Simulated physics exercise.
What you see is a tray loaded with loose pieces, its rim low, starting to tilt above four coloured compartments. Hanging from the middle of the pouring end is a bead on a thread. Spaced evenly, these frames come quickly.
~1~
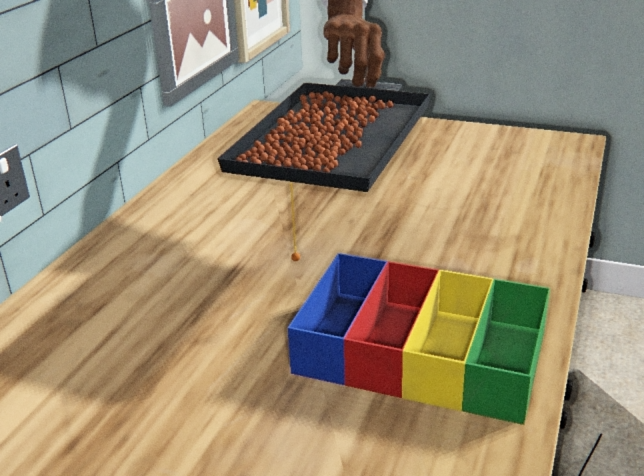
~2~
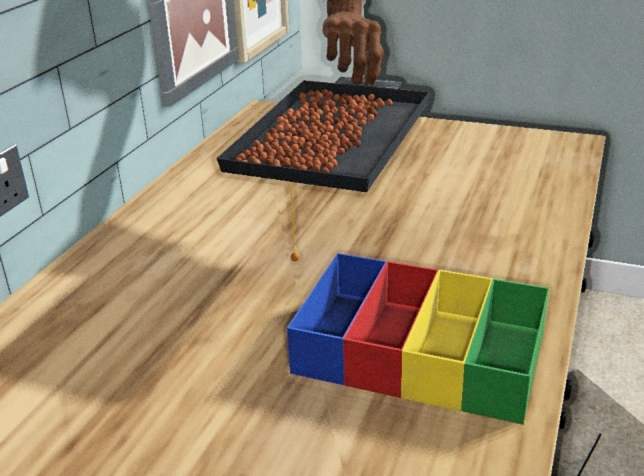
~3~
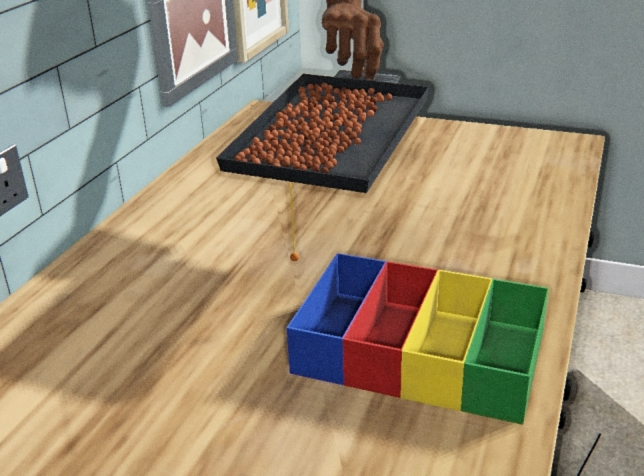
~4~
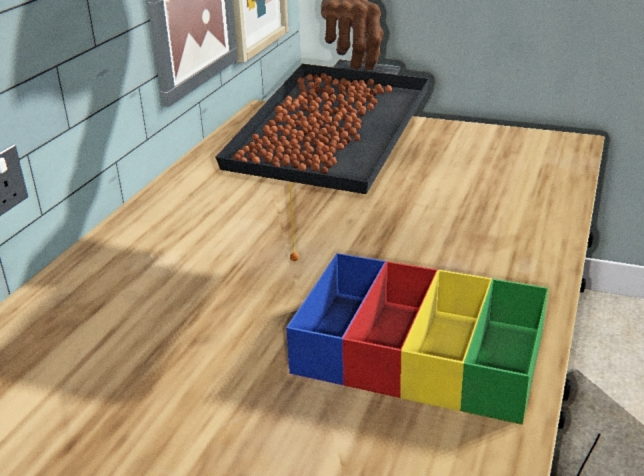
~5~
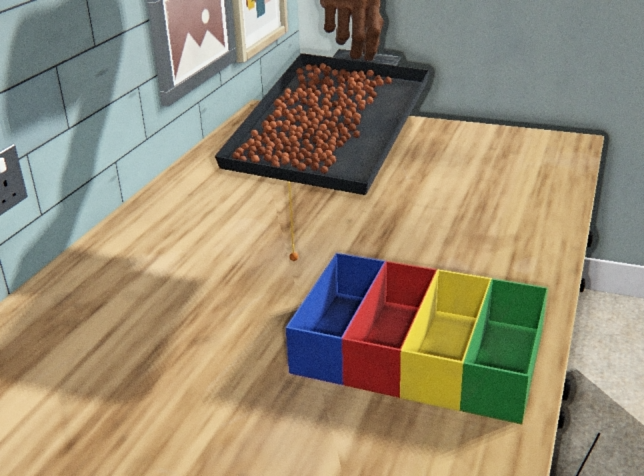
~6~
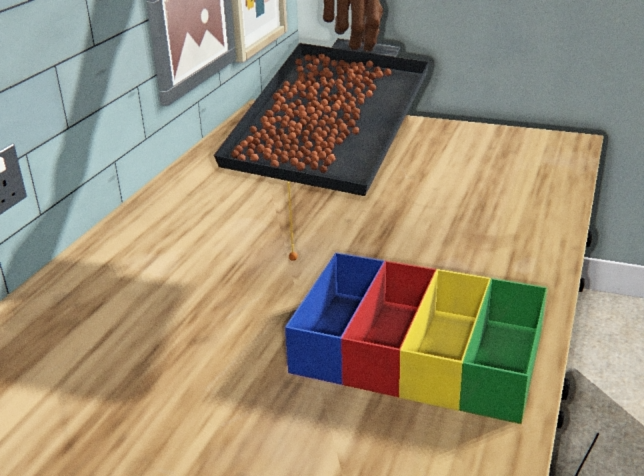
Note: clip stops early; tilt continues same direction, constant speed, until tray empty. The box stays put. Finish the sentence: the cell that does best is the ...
... Blue cell.
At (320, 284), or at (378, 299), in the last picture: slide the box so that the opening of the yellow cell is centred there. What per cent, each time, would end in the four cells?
100 and 100 in a hundred, in turn.
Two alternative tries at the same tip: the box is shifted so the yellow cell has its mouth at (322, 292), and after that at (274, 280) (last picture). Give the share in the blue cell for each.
The first position comes out at 0 per cent, the other at 0 per cent.
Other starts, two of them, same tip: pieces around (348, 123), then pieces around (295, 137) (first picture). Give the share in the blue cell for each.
First case: Some 70 %; second case: Some 50 %.
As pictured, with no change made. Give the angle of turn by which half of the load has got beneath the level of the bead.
That happens at close to 110 degrees.
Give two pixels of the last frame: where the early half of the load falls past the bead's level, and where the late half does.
Around (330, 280), followed by around (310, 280).
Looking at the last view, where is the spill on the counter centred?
Close to pixel (270, 346) in the last view.
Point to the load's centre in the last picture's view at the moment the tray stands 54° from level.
The middle of the pieces shows up near (318, 143).
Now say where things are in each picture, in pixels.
Corners of the pouring end at (221, 158) and (367, 177), level; middle of the load at (314, 131), clay pellets; bead on its thread at (296, 257); blue cell at (317, 352); red cell at (373, 363); yellow cell at (433, 376); green cell at (496, 389), in the first picture.
Corners of the pouring end at (220, 157) and (367, 177), level; middle of the load at (314, 129), in the second picture.
Corners of the pouring end at (220, 157) and (366, 178), tipped barely, lowest at the right corner; middle of the load at (313, 126), in the third picture.
Corners of the pouring end at (219, 156) and (366, 180), tipped a little, lowest at the right corner; middle of the load at (313, 121), in the fourth picture.
Corners of the pouring end at (218, 155) and (365, 181), tipped a little, lowest at the right corner; middle of the load at (312, 116), in the fifth picture.
Corners of the pouring end at (217, 154) and (365, 183), tipped a little, lowest at the right corner; middle of the load at (311, 111); blue cell at (314, 351); red cell at (371, 363); yellow cell at (430, 375); green cell at (493, 388), in the sixth picture.
Soon after the last picture, tray tipped steeply; nearly all on the tray; a stray few falling or outside the box.
A little later, tray tipped right over; nearly all on the tray; a stray few in the blue cell; a stray few in the red cell; a stray few falling or outside the box.
Later still, tray tipped past a quarter turn; about two thirds in the blue cell; a small part in the red cell; about a third falling or outside the box.
At rest, tray tipped past a quarter turn; about two thirds in the blue cell; a small part in the red cell; none in the green cell; none in the yellow cell; about a third outside the box.
